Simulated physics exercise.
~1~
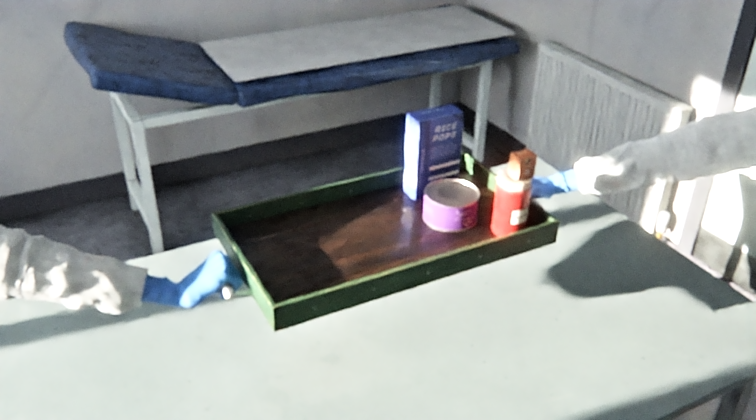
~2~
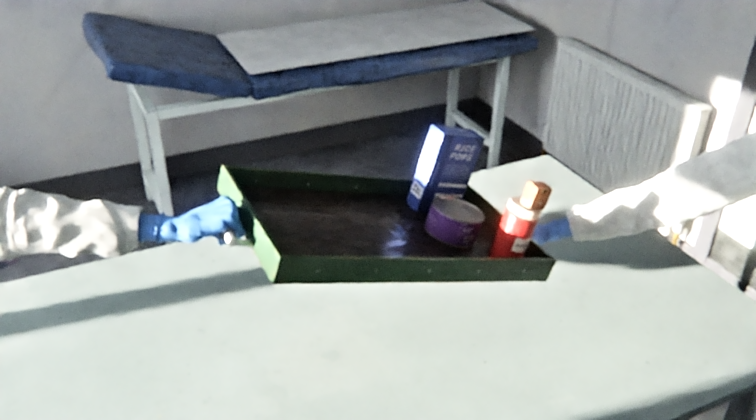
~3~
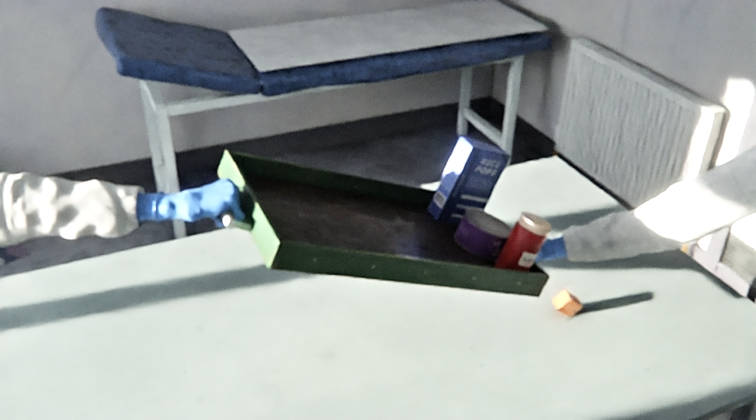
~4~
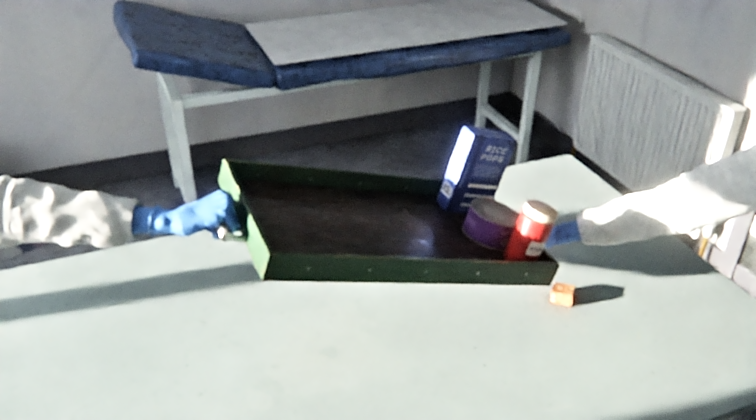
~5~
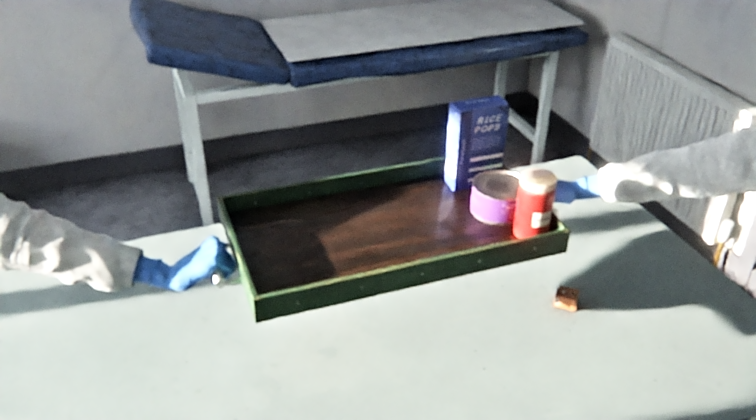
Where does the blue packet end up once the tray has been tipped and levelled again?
The blue packet stays on the tray, standing upright near the right end behind the purple tub.
In a plain room with a blue padded bench and a radiator, a pale table is seen from slightly above, the view drifting gently sideways. Two blue-gloved hands hold a green-rimmed tray with a blue packet, a purple tub and a red jar towards its right end, a small orange carton perched on the jar. The hands tip the tray right edge down, and the carton drops off the jar onto the table near the front right corner. The hands then level the tray, with the packet, tub and jar still on it, the packet and tub slightly further right, and the carton lying on the table.
